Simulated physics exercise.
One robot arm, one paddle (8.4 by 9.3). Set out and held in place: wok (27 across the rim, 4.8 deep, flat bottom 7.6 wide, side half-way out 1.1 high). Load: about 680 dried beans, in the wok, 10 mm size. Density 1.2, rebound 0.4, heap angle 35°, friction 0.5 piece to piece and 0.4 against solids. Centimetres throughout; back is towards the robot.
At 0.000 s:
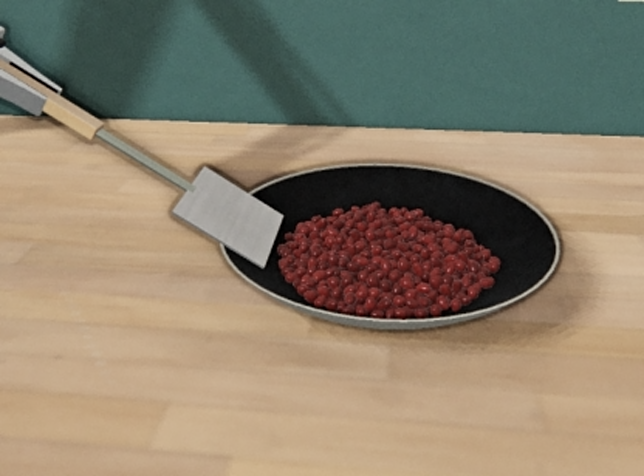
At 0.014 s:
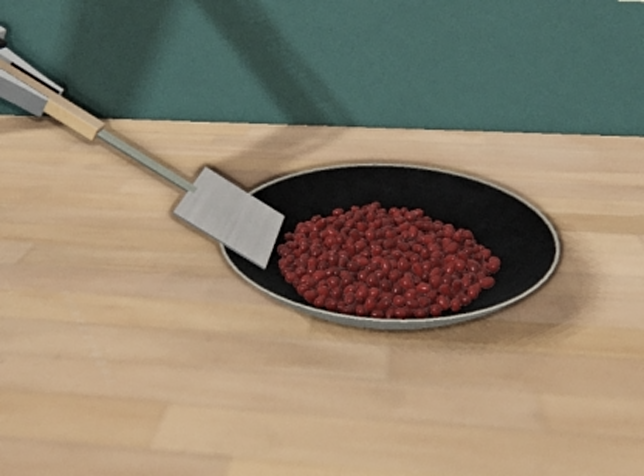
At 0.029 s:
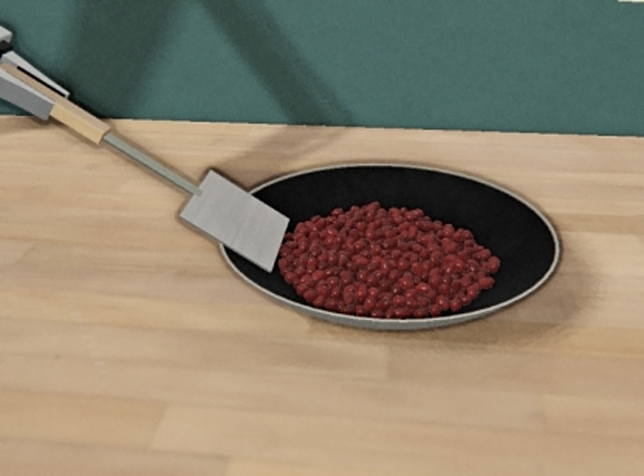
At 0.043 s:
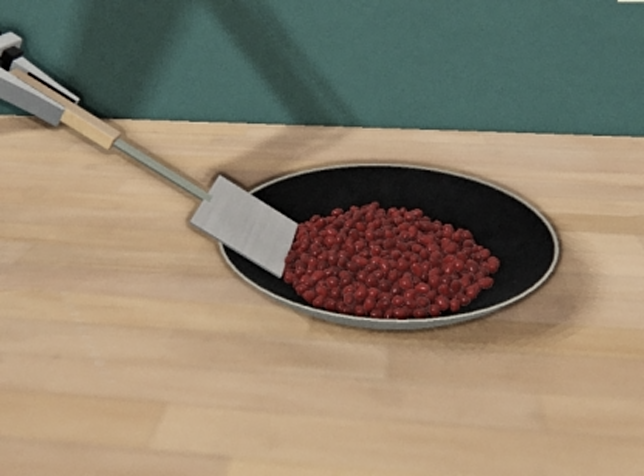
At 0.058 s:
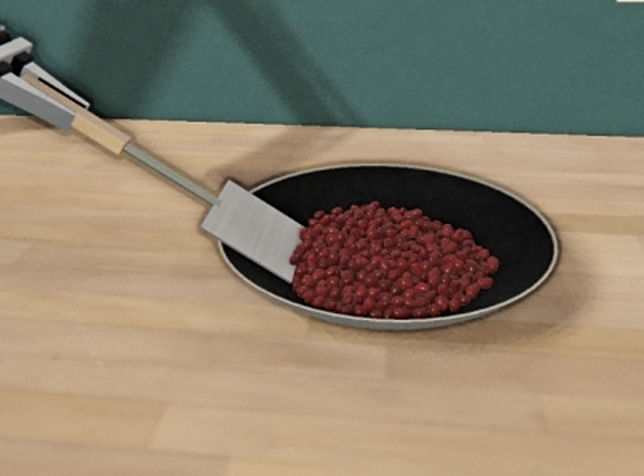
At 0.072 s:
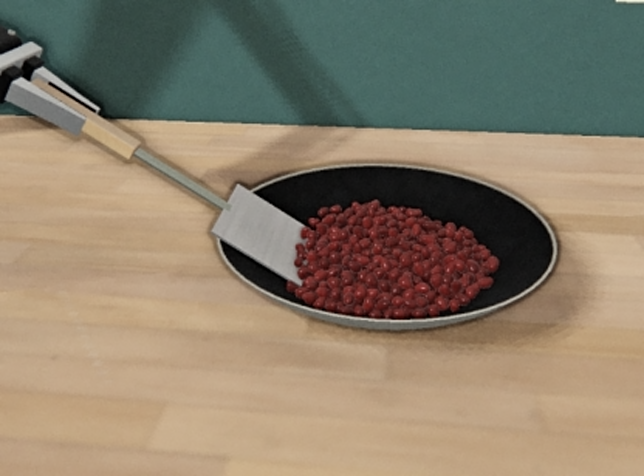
A robot arm reaches in from the upper left, holding a flat metal paddle over a light wooden surface in front of a dark green wall, seen from slightly above. A black pan with a pale rim sits right of centre, holding a heap of dark red beans. The paddle shifts slightly, then slides a short way right and down against the heap's left edge, nudging nearby beans, while the camera stays still.
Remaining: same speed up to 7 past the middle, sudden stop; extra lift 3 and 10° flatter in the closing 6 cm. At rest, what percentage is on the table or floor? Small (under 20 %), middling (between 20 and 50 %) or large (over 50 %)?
Answer: Small; under 20 % of the dried beans finish on the table or floor.
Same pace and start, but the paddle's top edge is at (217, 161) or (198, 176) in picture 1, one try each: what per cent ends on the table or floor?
About 15 and 10 per cent.
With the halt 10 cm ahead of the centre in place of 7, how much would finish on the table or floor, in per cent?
Then about 40 per cent.
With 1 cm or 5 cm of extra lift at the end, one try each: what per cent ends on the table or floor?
About 20 and 15 per cent.
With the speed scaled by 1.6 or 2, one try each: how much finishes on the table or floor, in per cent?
About 25 and 35 per cent.
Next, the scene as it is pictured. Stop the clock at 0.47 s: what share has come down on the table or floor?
Some 10 per cent.
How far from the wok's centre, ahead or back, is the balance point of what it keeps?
About 5.5 cm ahead.
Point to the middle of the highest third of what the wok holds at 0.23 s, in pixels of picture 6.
Near (489, 238).
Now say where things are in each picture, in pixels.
The paddle top edge at (189, 188), sloping 33°; upper third of the load around (384, 248), from x 285 to 495, top at y 205; 681 in the wok, in the first picture.
The paddle top edge at (190, 189), sloping 33°; upper third of the load around (384, 248), from x 280 to 495, top at y 205, in the second picture.
The paddle top edge at (196, 192), sloping 33°; upper third of the load around (383, 248), from x 280 to 495, top at y 205, in the third picture.
The paddle top edge at (205, 197), sloping 33°; upper third of the load around (383, 248), from x 285 to 495, top at y 205, in the fourth picture.
The paddle top edge at (215, 202), sloping 33°; upper third of the load around (379, 247), from x 290 to 495, top at y 205, in the fifth picture.
The paddle top edge at (225, 207), sloping 33°; upper third of the load around (382, 245), from x 290 to 495, top at y 205; 681 in the wok, in the sixth picture.
After 0.15 s, sloping 33°, highest piece 6 above the table; 681 in the wok.
After 0.23 s, sloping 29°, highest piece 7 above the table; 678 in the wok, 3 on the blade or in flight.
After 0.47 s, sloping 23°, highest piece 7 above the table; 613 in the wok, 63 on the table or floor, 5 on the blade or in flight.
After 1.52 s, sloping 23°, highest piece 7 above the table; 609 in the wok, 72 on the table or floor.
In the end, 609 in the wok, 72 on the table or floor. That is 11 % on the table or floor.
